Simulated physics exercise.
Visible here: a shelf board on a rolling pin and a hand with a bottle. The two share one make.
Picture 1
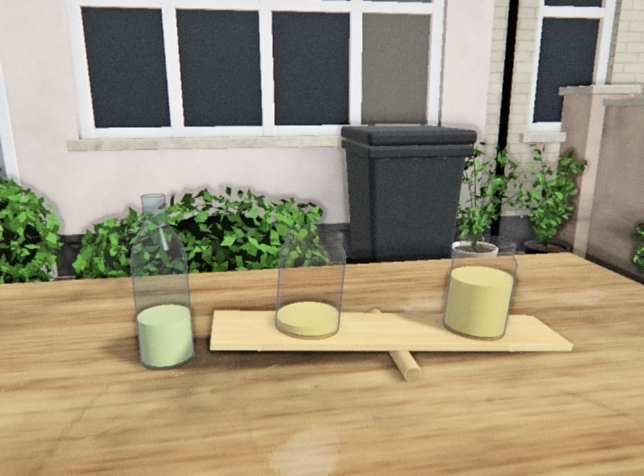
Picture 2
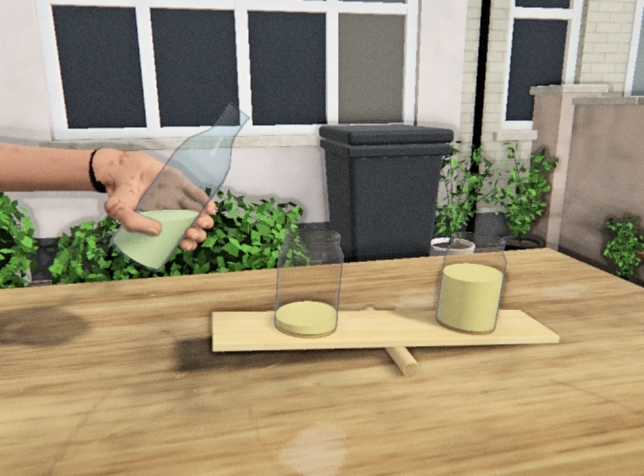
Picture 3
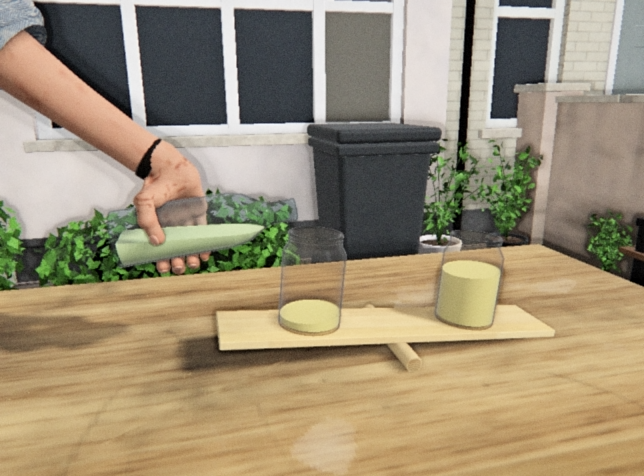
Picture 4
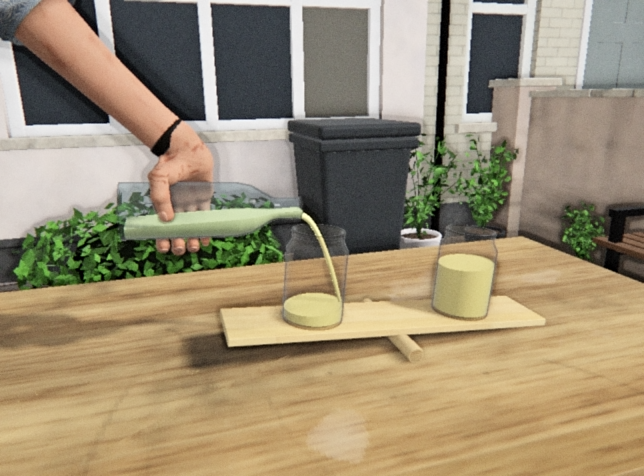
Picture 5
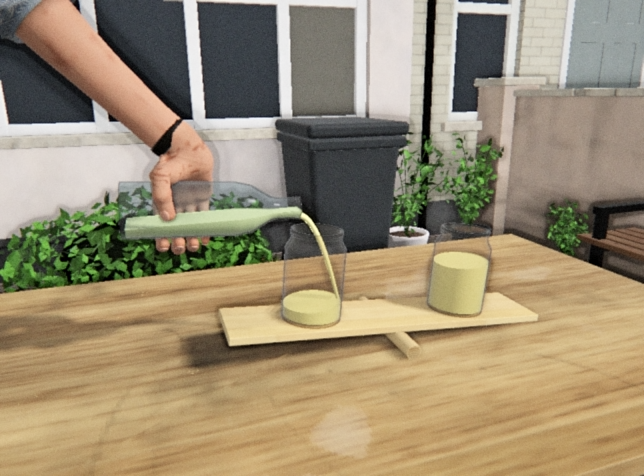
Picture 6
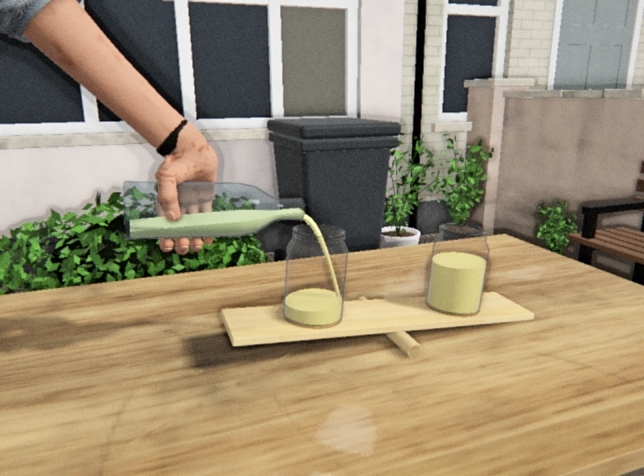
A hand lifting a bottle from a wooden table, tilting it and pouring pale yellow liquid into the left jar on a board.
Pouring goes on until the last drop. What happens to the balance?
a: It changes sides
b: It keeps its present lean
It keeps its present lean.
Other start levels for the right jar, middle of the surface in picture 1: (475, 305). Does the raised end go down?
My guess is that it tilts the other way.
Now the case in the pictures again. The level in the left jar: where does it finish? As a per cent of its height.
40 %.
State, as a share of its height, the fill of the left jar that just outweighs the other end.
About 55 per cent, I think.
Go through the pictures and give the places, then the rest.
In the first picture, all is still; bottle (161, 278) about a quarter full; left jar (311, 278) nearly empty, raised; right jar (480, 283) about half full, on the low side.
In the second picture, the hand lifts the bottle; rolling pin (409, 366); left jar nearly empty, surface at (306, 314).
In the third picture, the bottle is brought over; bottle (211, 223) tipped 85° with all of its load; left jar (313, 277) nearly empty.
In the fourth picture, a stream runs into the left jar; rolling pin (413, 353); left jar nearly empty, surface at (313, 305); right jar about half full, surface at (466, 263).
In the fifth picture, a stream runs into the left jar; bottle (217, 209) tipped 95° with about three quarters of its load; left jar (314, 272) nearly empty.
In the sixth picture, a stream runs into the left jar; rolling pin (412, 349); left jar nearly empty, surface at (314, 300); right jar about half full, surface at (459, 261).
Soon after, the left jar is about a quarter full; the shelf board leans as before.
Later, the left jar is about a third full; the shelf board leans as before.
In the end, the left jar is about a third full; the shelf board leans as before.
